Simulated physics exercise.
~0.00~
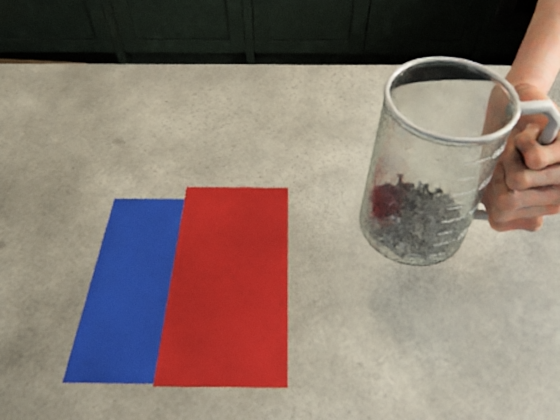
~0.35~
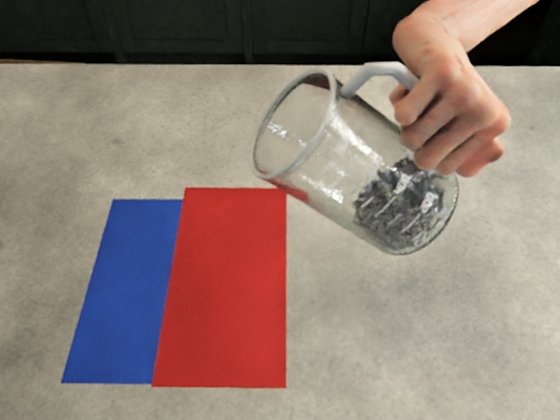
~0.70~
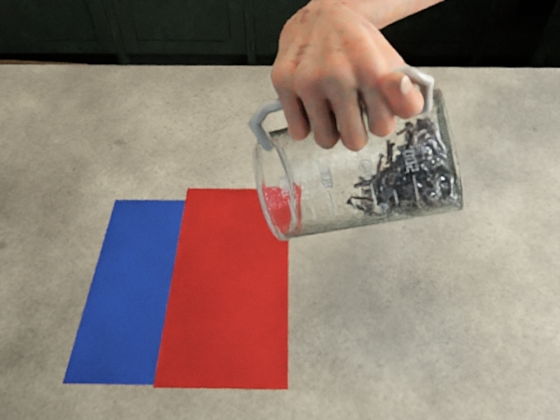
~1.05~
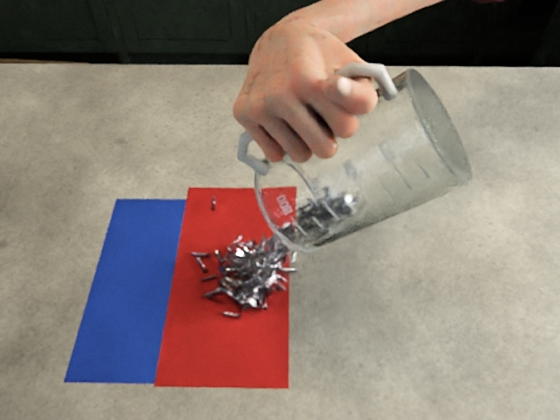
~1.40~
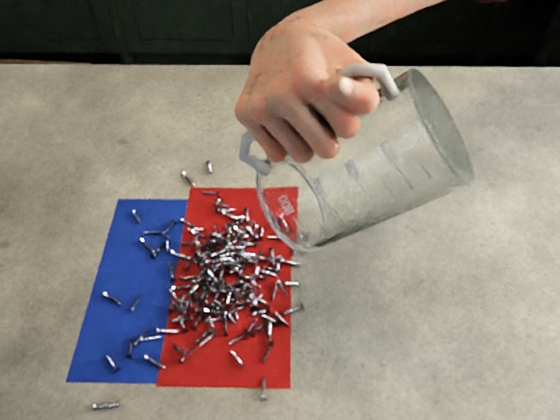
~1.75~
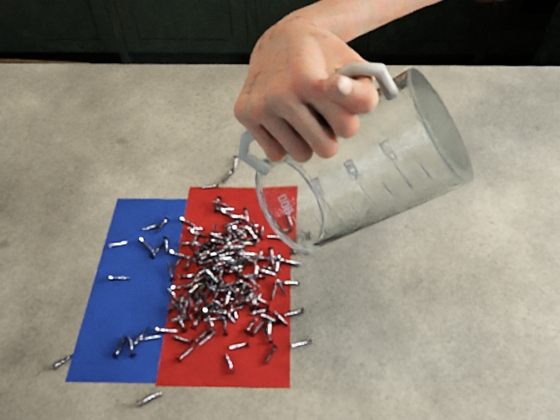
The clip shows a hand moving a clear jug of steel screws leftward over a table with red and blue mats and tipping it until the screws pour out, leaving the jug empty, most screws heaped on the red mat and a few scattered on the blue mat and bare table.
